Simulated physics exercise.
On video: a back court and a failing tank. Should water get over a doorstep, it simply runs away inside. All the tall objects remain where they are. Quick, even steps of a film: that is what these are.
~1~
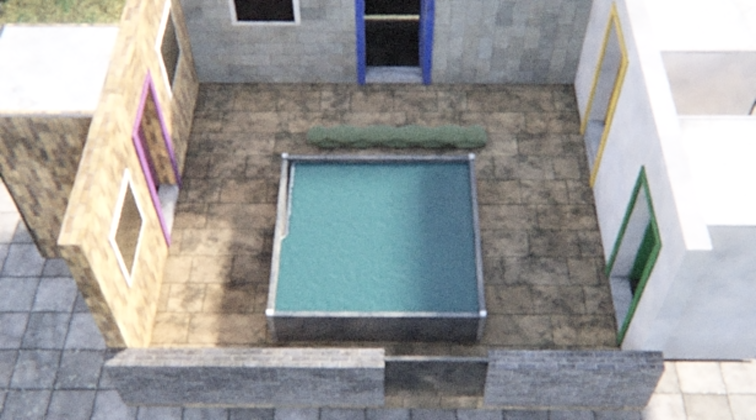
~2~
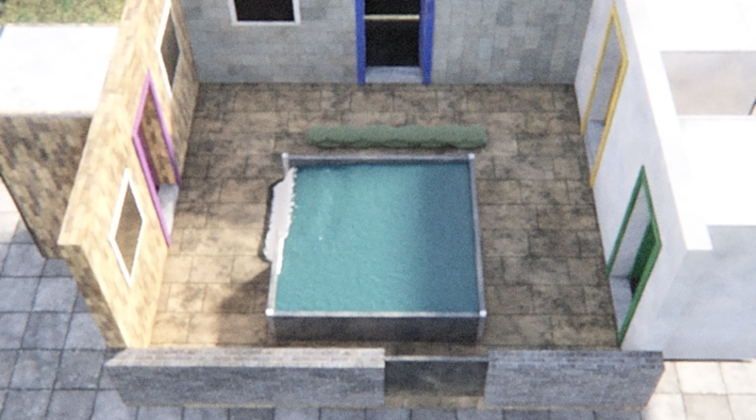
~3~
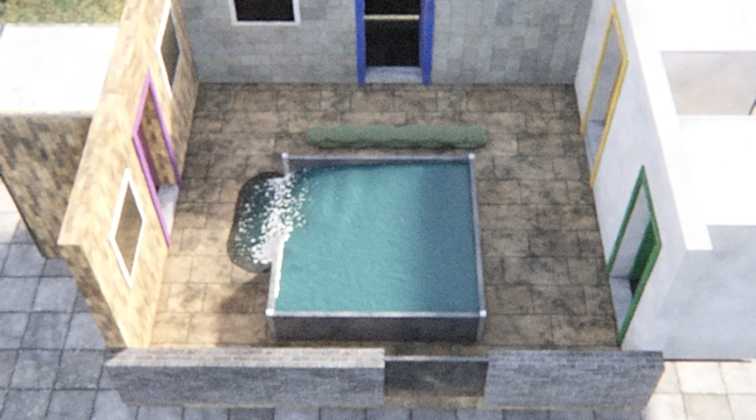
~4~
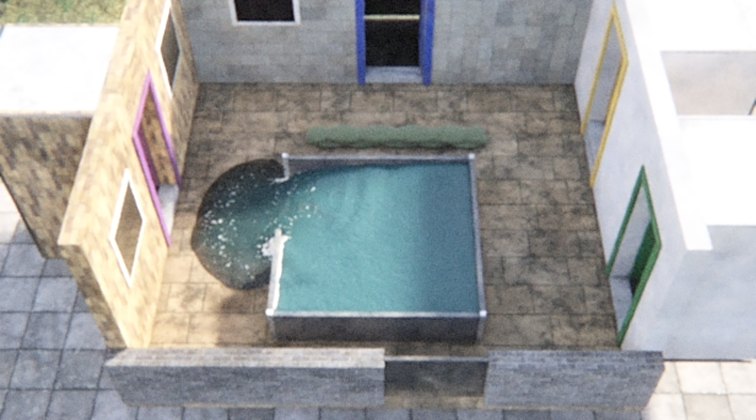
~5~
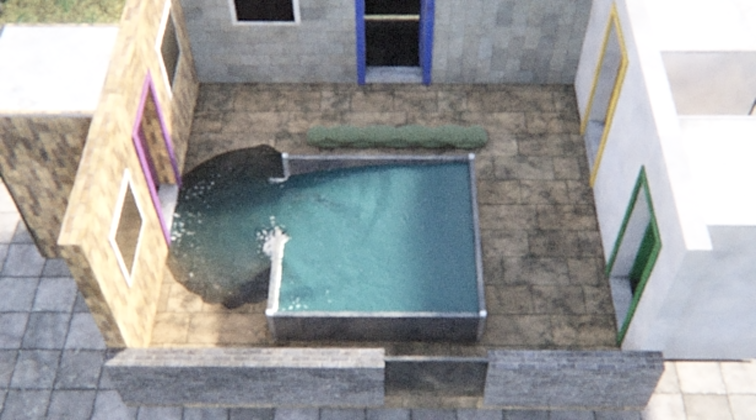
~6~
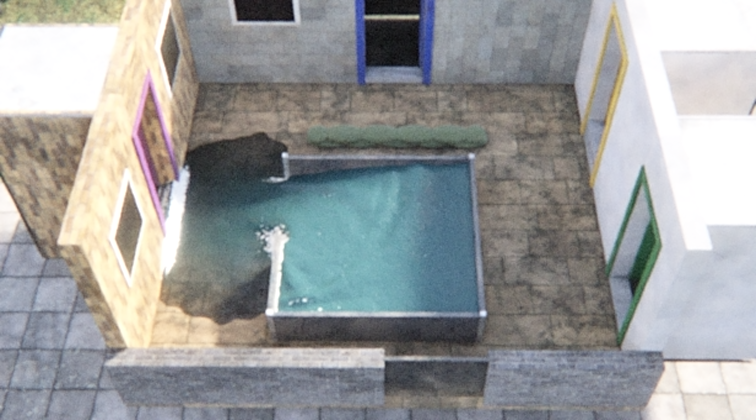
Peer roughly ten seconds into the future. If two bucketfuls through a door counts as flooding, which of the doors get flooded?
The yellow door does not get flooded; the blue door does not get flooded; the green door gets flooded; the purple door gets flooded.
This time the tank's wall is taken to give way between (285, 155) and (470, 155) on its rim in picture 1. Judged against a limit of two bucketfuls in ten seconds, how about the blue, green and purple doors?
I'd say the blue one crosses the line, the green one crosses the line and the purple one stays shy of the line.
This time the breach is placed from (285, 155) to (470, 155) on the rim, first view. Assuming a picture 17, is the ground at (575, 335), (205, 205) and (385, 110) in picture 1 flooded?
Going in your order, I'd say still bare, then still bare, then drenched.
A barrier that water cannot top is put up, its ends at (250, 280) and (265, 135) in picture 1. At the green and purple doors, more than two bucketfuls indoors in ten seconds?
Green stays within, purple stays within.
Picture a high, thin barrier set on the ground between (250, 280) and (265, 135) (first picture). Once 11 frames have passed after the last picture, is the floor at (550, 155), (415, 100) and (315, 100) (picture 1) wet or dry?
Results in order: Bone-dry / swamped / swamped.
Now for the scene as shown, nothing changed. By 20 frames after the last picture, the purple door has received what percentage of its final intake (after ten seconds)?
About 75 per cent.
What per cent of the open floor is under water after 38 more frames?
Roughly 75 %.
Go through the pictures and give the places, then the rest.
The open tank at (377, 234) is whole and still, in the first picture.
The front is at a hidden place, out from the gap at (287, 214), in the second picture.
Water pours out at (287, 215) and has run to (261, 178), in the third picture.
Water pours out at (287, 215) and has run to (197, 238), in the fourth picture.
Water pours out at (287, 215) and has run to (180, 187), in the fifth picture.
The front is at (186, 159), out from the gap at (287, 215), in the sixth picture.
A moment on, water covers 20 % of the floor; the yellow door not reached, the blue door not reached, the green door not reached, the purple door over two buckets in.
Next, water covers 30 % of the floor; the yellow door not reached, the blue door not reached, the green door not reached, the purple door far over two buckets in.
Then, water covers 50 % of the floor; the yellow door not reached, the blue door wet at the sill, nothing in, the green door not reached, the purple door far over two buckets in.
Later, water covers 75 % of the floor; the yellow door wet at the sill, nothing in, the blue door wet at the sill, nothing in, the green door under two buckets in, the purple door far over two buckets in.
In the end, water covers 90 % of the floor; the yellow door wet at the sill, nothing in, the blue door wet at the sill, nothing in, the green door over two buckets in, the purple door far over two buckets in.
